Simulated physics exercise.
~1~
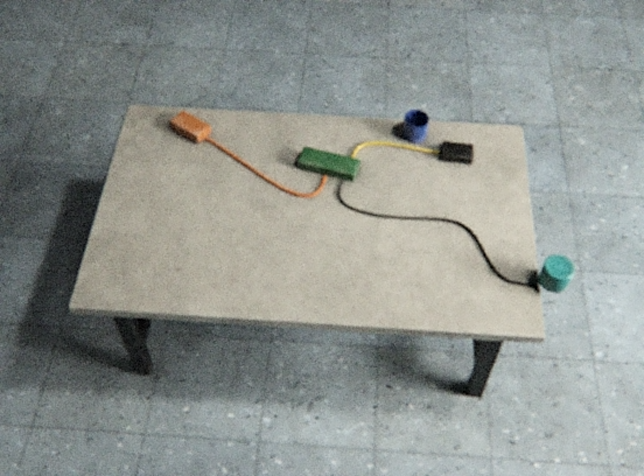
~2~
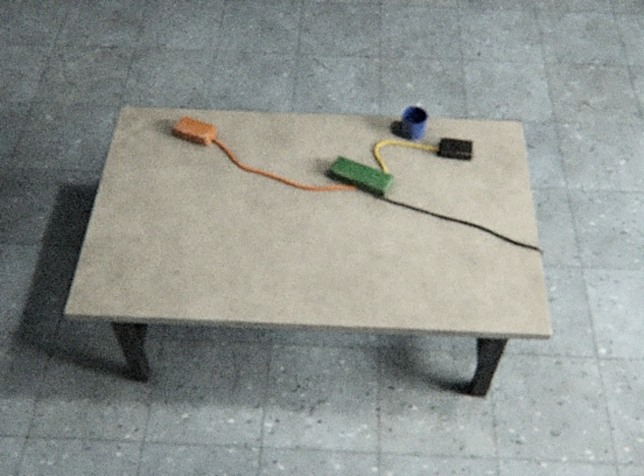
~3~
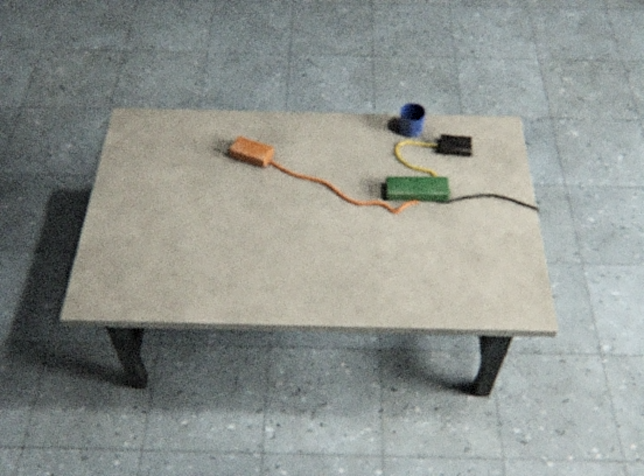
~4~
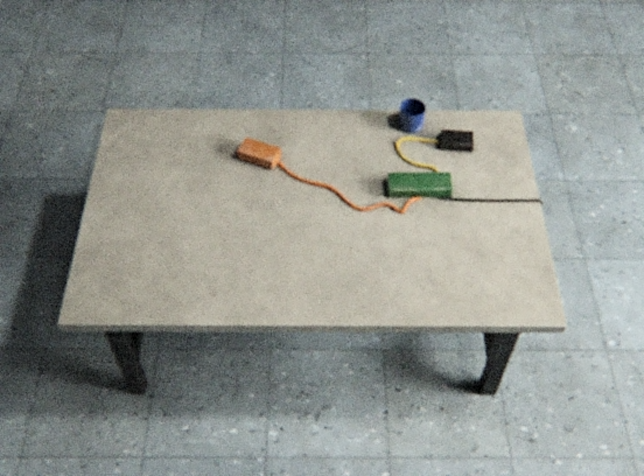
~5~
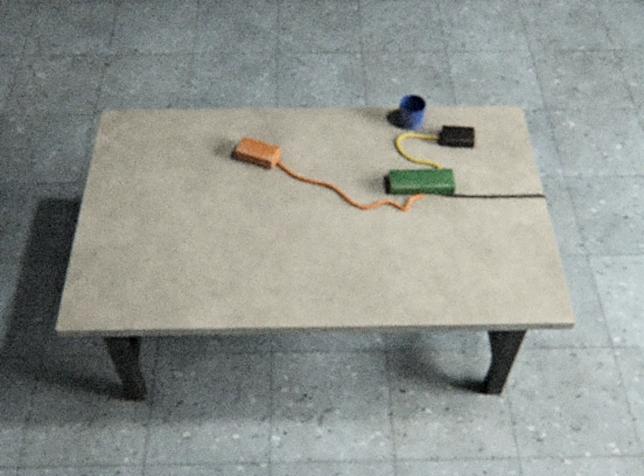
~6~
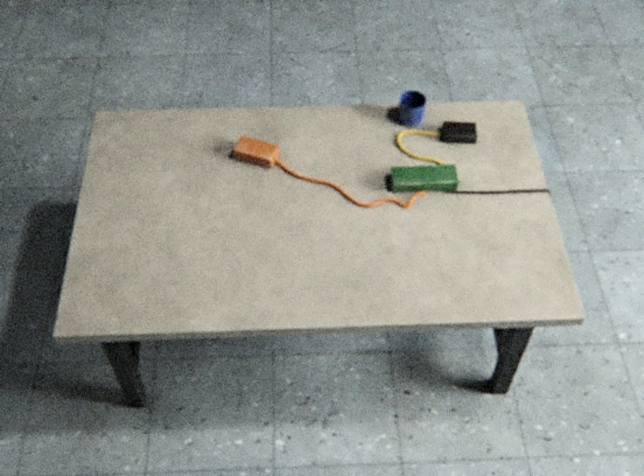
Table with a teal speaker dropping off the right edge, its black cable dragging the green strip and orange reader rightward before they stop.
